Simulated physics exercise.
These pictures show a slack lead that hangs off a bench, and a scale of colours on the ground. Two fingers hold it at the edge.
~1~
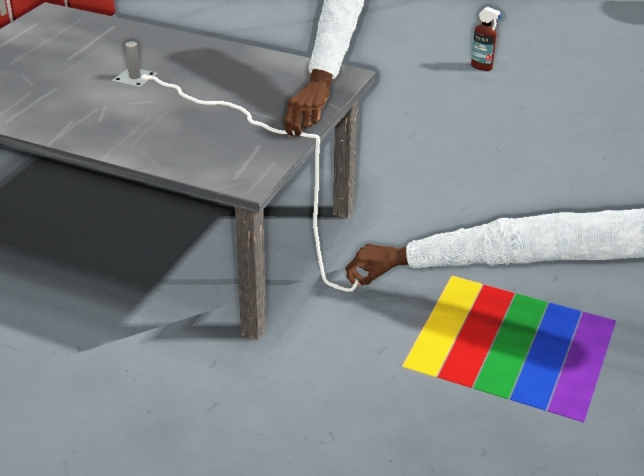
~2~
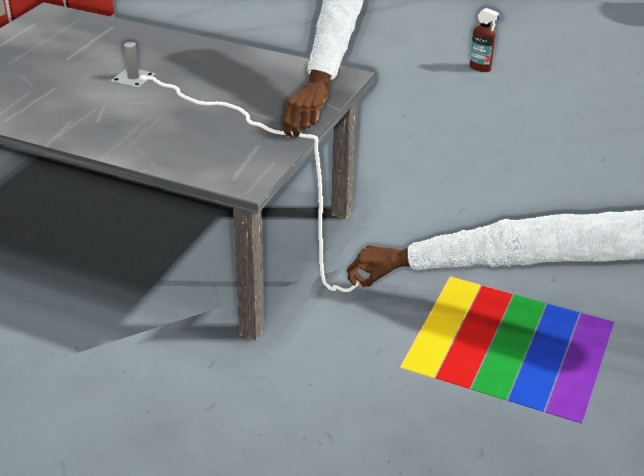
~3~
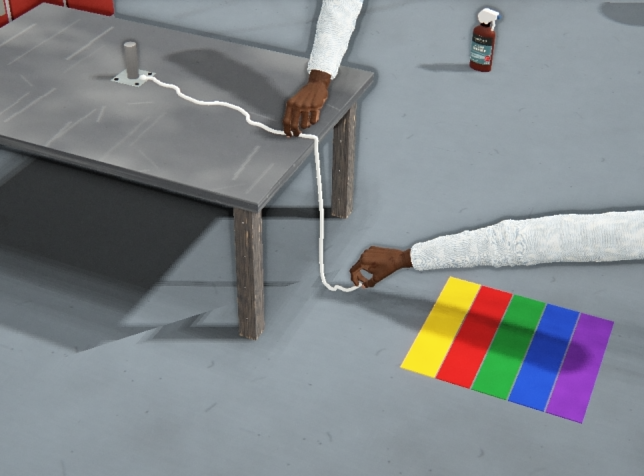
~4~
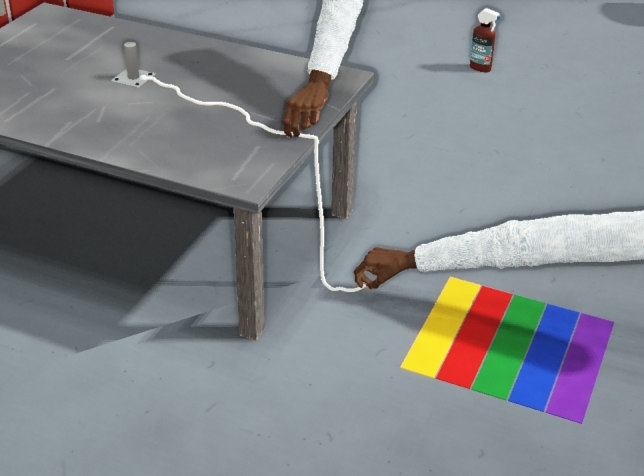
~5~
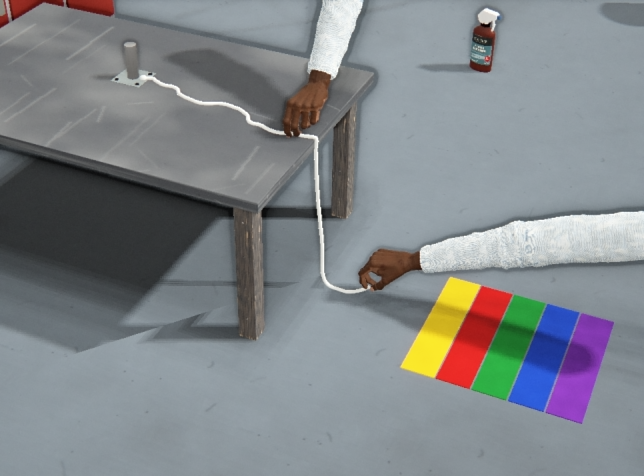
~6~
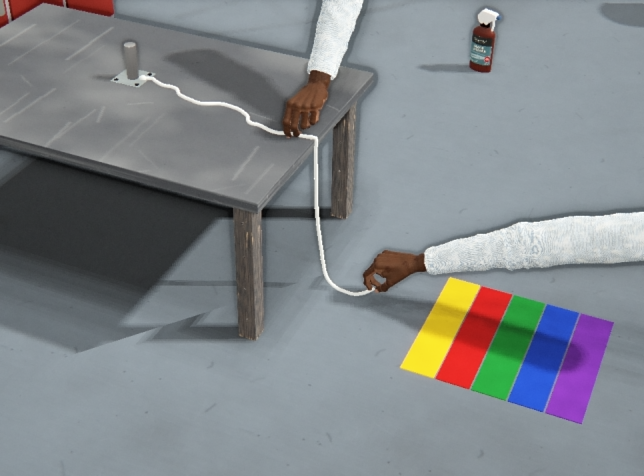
To begin with, one hand pins a slack white cord at the edge of a grey bench while another holds its hanging end near the floor, left of a strip of yellow, red, green, blue and purple. The lower hand then draws the end slightly right, while the upper hand stays still.
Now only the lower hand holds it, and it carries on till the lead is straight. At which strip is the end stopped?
The end stops over the red strip.
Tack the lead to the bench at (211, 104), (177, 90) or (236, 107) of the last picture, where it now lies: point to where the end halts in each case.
In that order: (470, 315), (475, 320) and (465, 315).
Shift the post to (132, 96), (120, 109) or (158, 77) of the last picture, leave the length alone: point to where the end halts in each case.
About (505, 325), (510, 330) and (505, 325).
A little later, end near (408, 298); short of the strips.
Next, end near (453, 311); over yellow.
When it is tight, end near (480, 319); over red. It gets as far as the red strip.
